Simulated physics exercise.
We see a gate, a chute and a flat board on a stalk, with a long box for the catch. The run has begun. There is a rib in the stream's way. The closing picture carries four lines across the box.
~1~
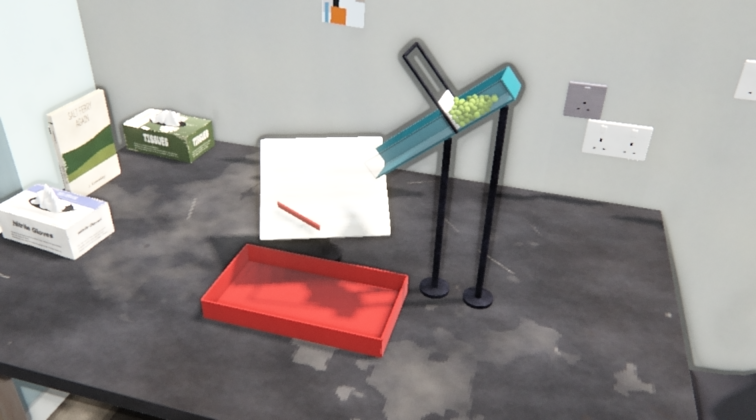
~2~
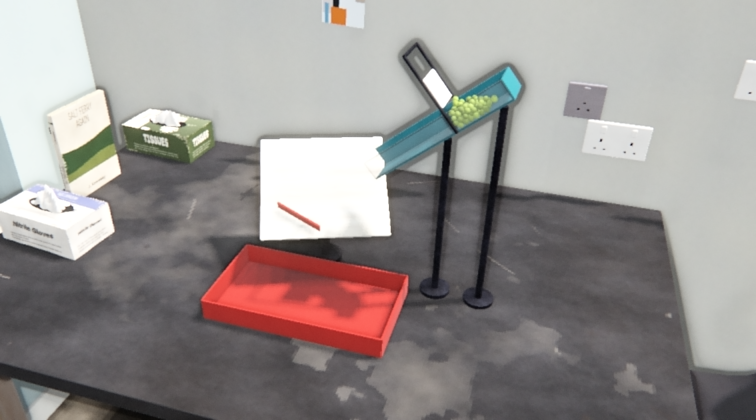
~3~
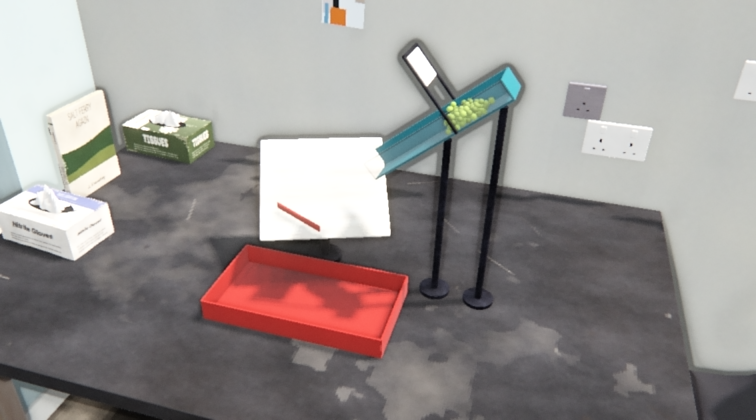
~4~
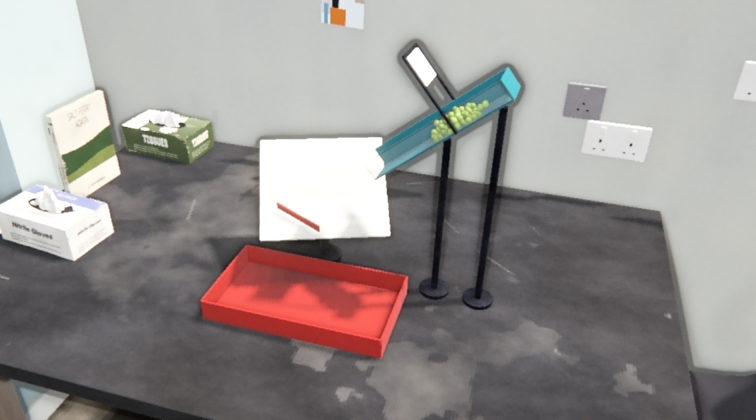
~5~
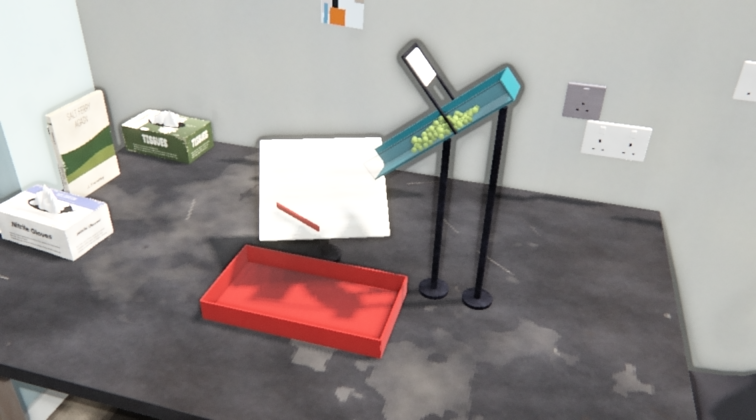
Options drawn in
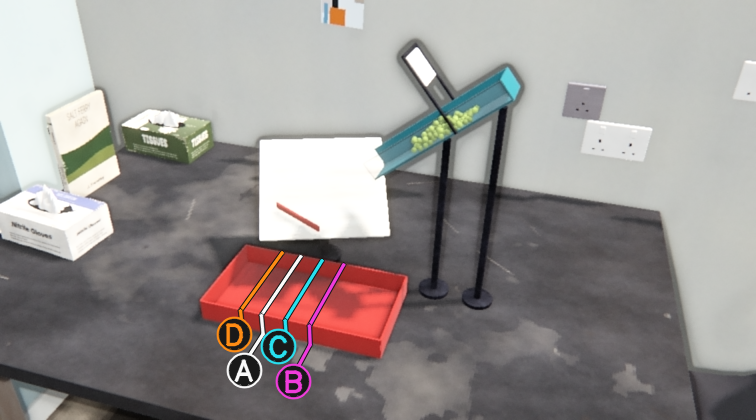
The clip shows a gate sliding up its frame on a tilted blue chute, above a tilted white board with a red rib and a red box, and green peas then moving down the chute to the left.
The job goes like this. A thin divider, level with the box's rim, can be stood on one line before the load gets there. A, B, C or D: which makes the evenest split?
The answer is line B.
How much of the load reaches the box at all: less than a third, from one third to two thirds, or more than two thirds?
It is more than two thirds.
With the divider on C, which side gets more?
The right side.
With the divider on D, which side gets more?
More lands on the right.
On the marked copy, line A crosses the front rim at (261, 314); line B crosses the front rim at (309, 325); line C crosses the front rim at (285, 319); line D crosses the front rim at (240, 309).
With A, of what is caught, about a tenth on the left of the divider, almost all on the right.
With B, of what is caught, roughly half on the left of the divider, roughly half on the right.
With C, of what is caught, about a tenth on the left of the divider, the larger part on the right.
With D, of what is caught, just a few on the left of the divider, almost all on the right.
